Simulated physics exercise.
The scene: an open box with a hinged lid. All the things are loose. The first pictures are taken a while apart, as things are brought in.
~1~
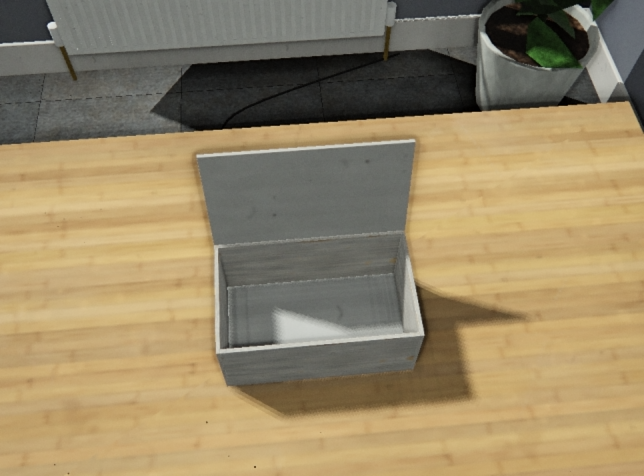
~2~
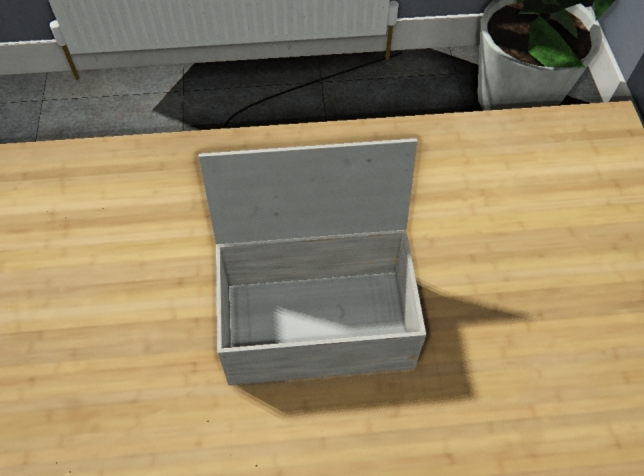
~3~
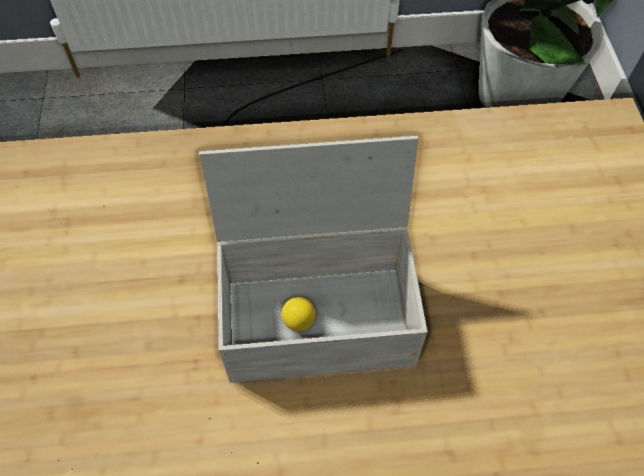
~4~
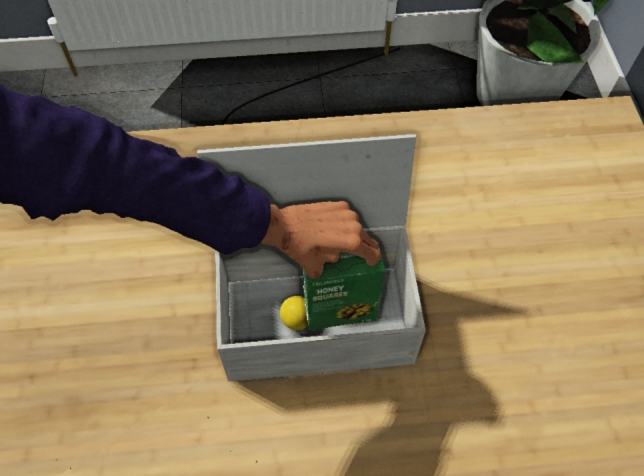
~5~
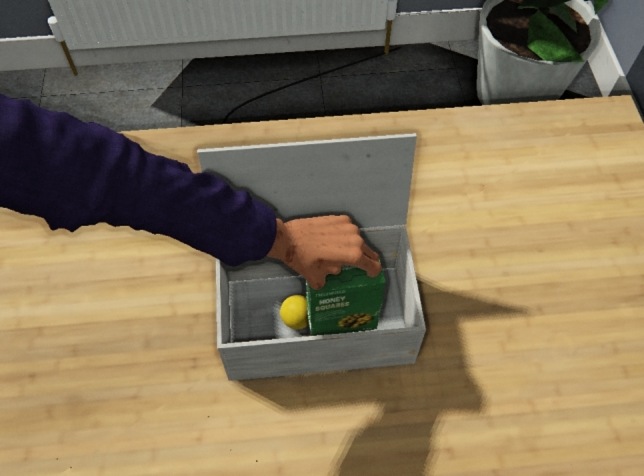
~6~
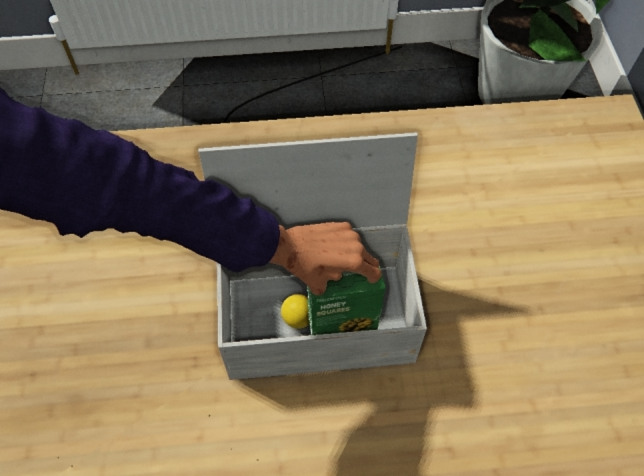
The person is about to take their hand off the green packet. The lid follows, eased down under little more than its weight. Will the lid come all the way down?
Here the lid stays ajar.
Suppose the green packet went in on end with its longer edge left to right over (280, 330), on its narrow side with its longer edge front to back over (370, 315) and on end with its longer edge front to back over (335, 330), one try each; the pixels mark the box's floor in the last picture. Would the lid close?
First, it stays ajar; second, it shuts flat; third, it stays ajar.
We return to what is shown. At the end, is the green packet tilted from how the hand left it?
The green packet stays as placed.
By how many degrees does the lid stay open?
Some 14° above the rim.
Then, 0.90 s later than the last frame, lid starting down; green packet moved a little near (343, 320).
Then, 1.60 s later than the last frame, lid 59° above the rim; green packet moved a little near (343, 320).
Then, 1.90 s later than the last frame, lid 36° above the rim; green packet moved a little near (343, 320).
Then, 3.20 s later than the last frame, lid 14° above the rim; green packet moved a little near (343, 320).
When it is over, lid 14° above the rim; moved from the start, green packet; yellow lemon as before. End places, in pixels of the last picture, green packet near (343, 320).
